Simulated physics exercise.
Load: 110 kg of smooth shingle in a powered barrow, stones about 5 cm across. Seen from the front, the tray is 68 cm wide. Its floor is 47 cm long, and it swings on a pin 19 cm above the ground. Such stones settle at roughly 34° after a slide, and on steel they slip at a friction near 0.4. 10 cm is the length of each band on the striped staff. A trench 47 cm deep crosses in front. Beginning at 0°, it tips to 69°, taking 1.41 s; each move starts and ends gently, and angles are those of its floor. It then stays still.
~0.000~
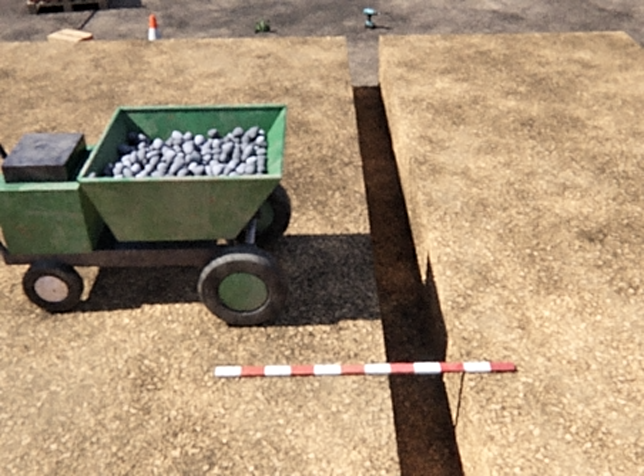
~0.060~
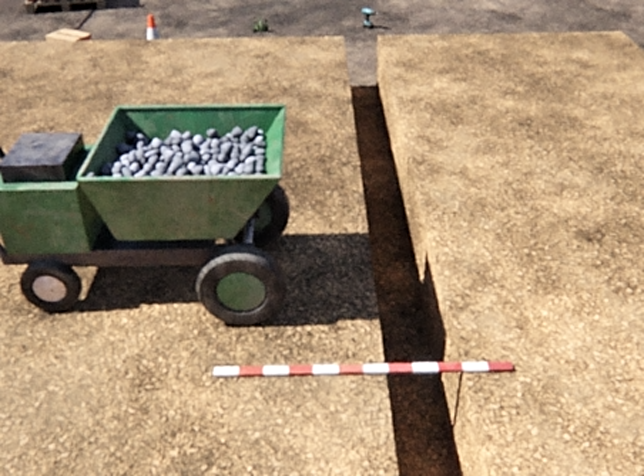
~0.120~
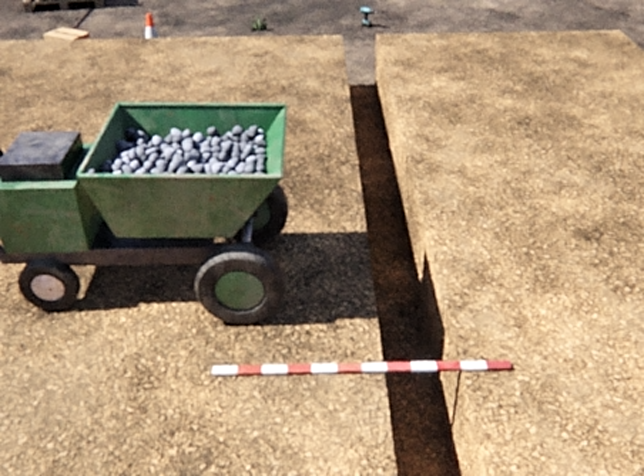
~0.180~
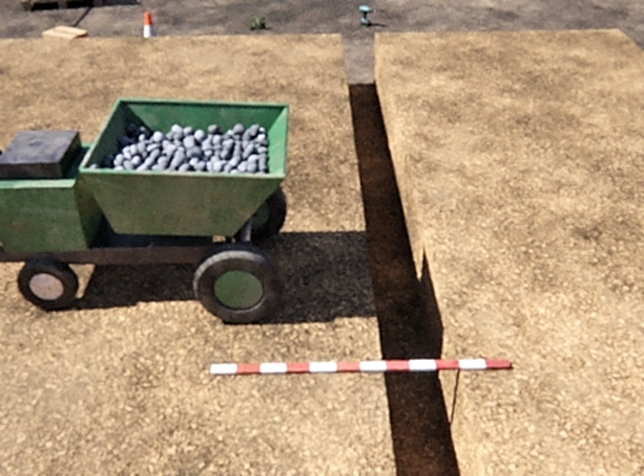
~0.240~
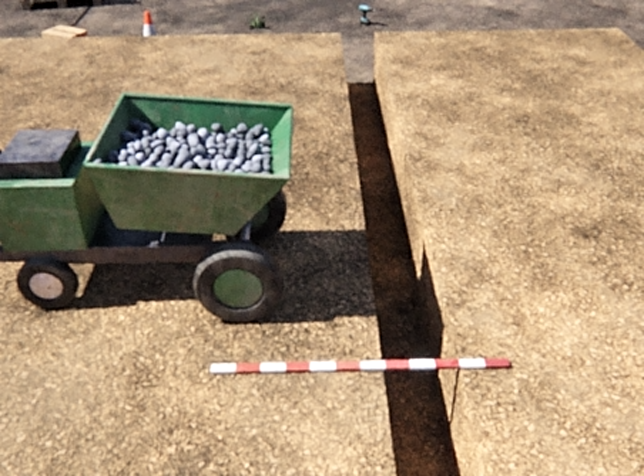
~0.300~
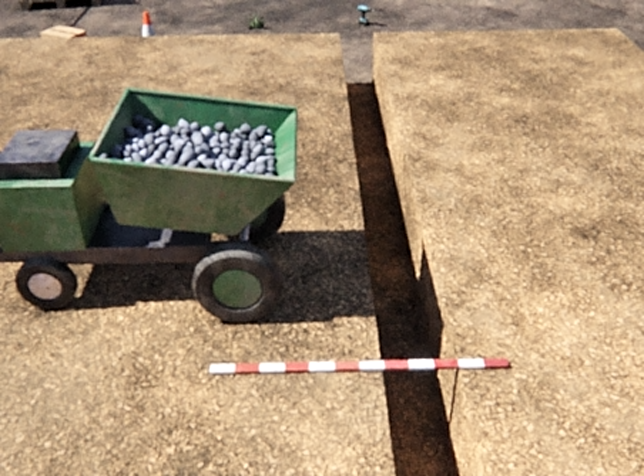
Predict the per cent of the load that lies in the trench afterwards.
93 per cent.
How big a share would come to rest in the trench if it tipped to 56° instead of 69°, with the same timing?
It would be close to 50 percent.
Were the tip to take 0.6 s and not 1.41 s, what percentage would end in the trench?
Close to 75 percent, then.
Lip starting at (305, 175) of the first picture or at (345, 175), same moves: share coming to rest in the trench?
It comes to about 75 and 40 in a hundred.
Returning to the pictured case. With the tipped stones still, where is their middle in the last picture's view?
About (403, 330).
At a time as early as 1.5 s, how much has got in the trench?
About 35 per cent by then.
After 1.1 s the floor is at 58°; 100 % in the tray; the foremost stones are at (365, 223).
After 1.5 s the floor is at 69°; 61 % in the tray, 37 % in the trench, 2 % past the trench; the foremost stones are at (458, 279).
After 1.9 s the floor is at 69°; 31 % in the tray, 62 % in the trench, 7 % past the trench; the foremost stones are at (533, 264).
After 3.8 s the floor is at 69°; 0 % in the tray, 93 % in the trench, 7 % past the trench; the foremost stones are at (591, 275).
